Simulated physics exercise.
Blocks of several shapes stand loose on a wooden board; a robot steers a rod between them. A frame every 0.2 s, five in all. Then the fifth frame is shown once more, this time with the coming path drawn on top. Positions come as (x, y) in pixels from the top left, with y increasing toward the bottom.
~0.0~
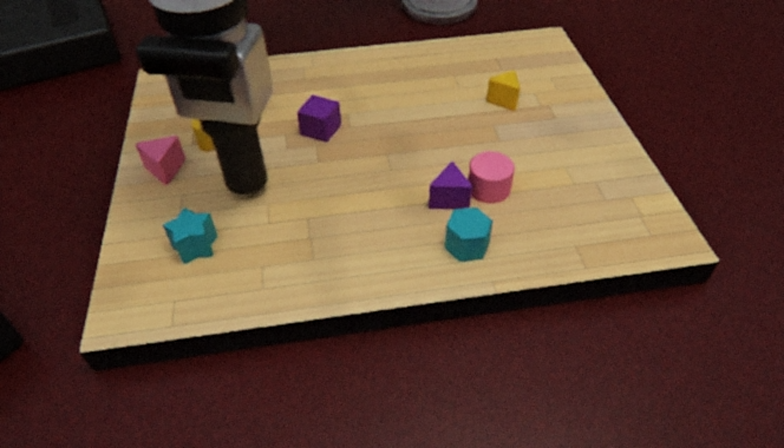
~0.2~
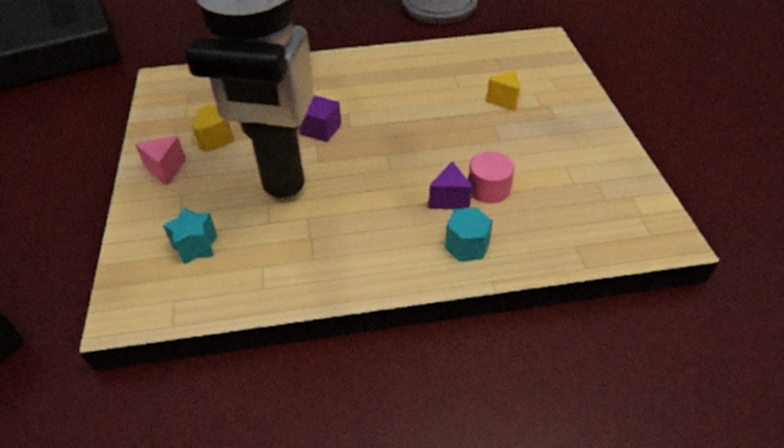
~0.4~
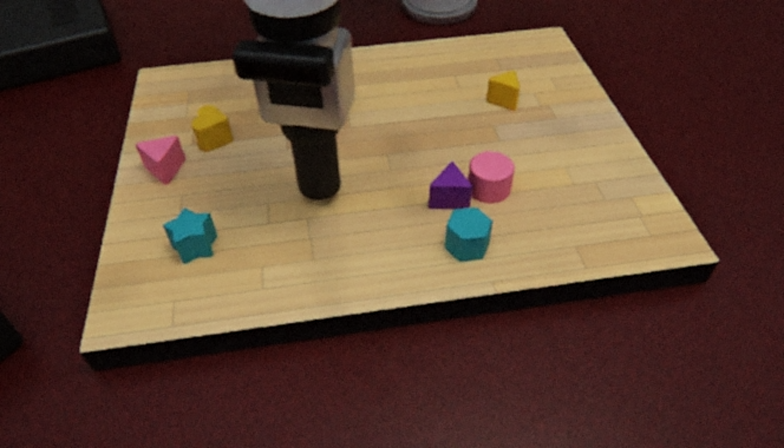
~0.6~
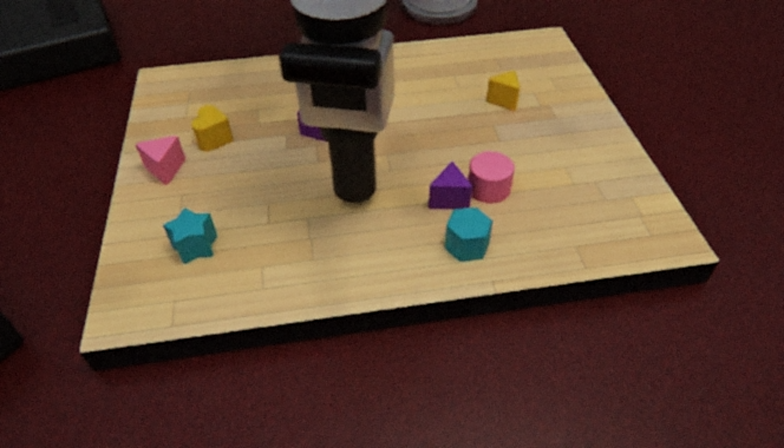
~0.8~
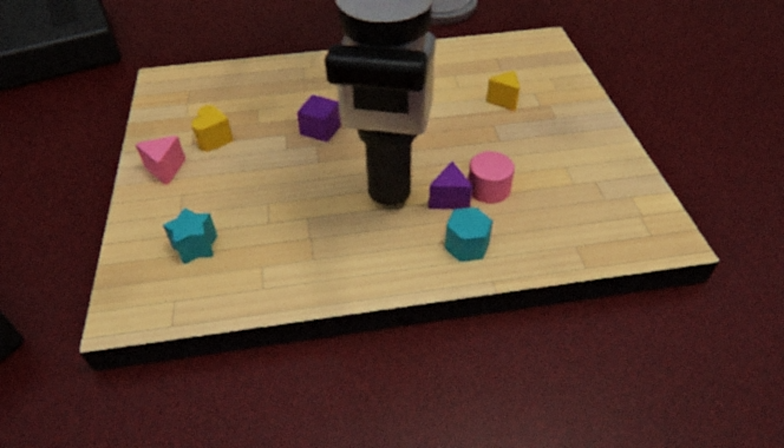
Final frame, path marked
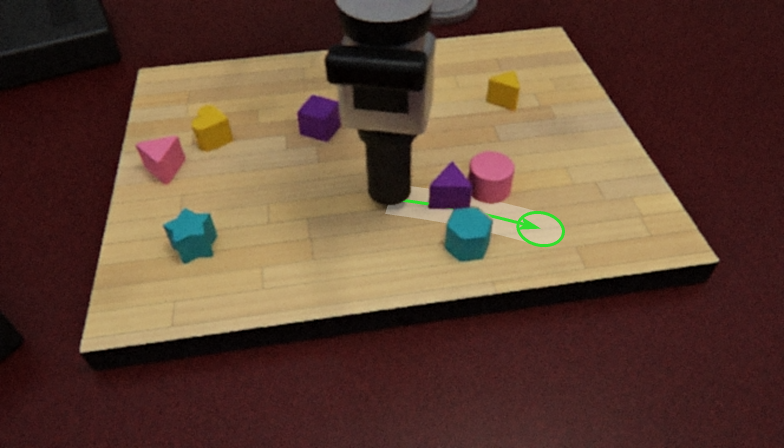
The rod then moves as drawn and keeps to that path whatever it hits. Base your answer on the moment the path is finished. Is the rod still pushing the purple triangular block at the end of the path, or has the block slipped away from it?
Lost on the way.
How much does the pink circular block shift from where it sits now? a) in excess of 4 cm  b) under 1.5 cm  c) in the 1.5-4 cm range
Answer: C.
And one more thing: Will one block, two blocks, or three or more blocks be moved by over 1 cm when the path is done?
That push would leave two blocks displaced by more than about 1 cm.
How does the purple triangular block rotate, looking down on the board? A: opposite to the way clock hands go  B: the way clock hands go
Letter A.
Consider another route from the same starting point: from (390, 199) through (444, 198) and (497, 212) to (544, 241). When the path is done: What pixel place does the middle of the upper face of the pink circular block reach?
It should be at about (519, 162).
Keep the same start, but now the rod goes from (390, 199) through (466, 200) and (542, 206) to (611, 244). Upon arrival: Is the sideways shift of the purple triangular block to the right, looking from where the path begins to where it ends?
I'd say yes.
The line goes from (390, 199) through (464, 210) to (541, 229).
What follows on the original path. One third of the way, rod (440, 198); purple triangular block (477, 181), turned 30° anticlockwise; pink circular block (500, 163).
Two thirds of the way, rod (491, 208); purple triangular block (528, 186), turned 60° anticlockwise; pink circular block (512, 160).
At the end, rod (543, 221); purple triangular block (559, 183), turned 90° anticlockwise; turquoise six-sided block unmoved; pink circular block (512, 160).
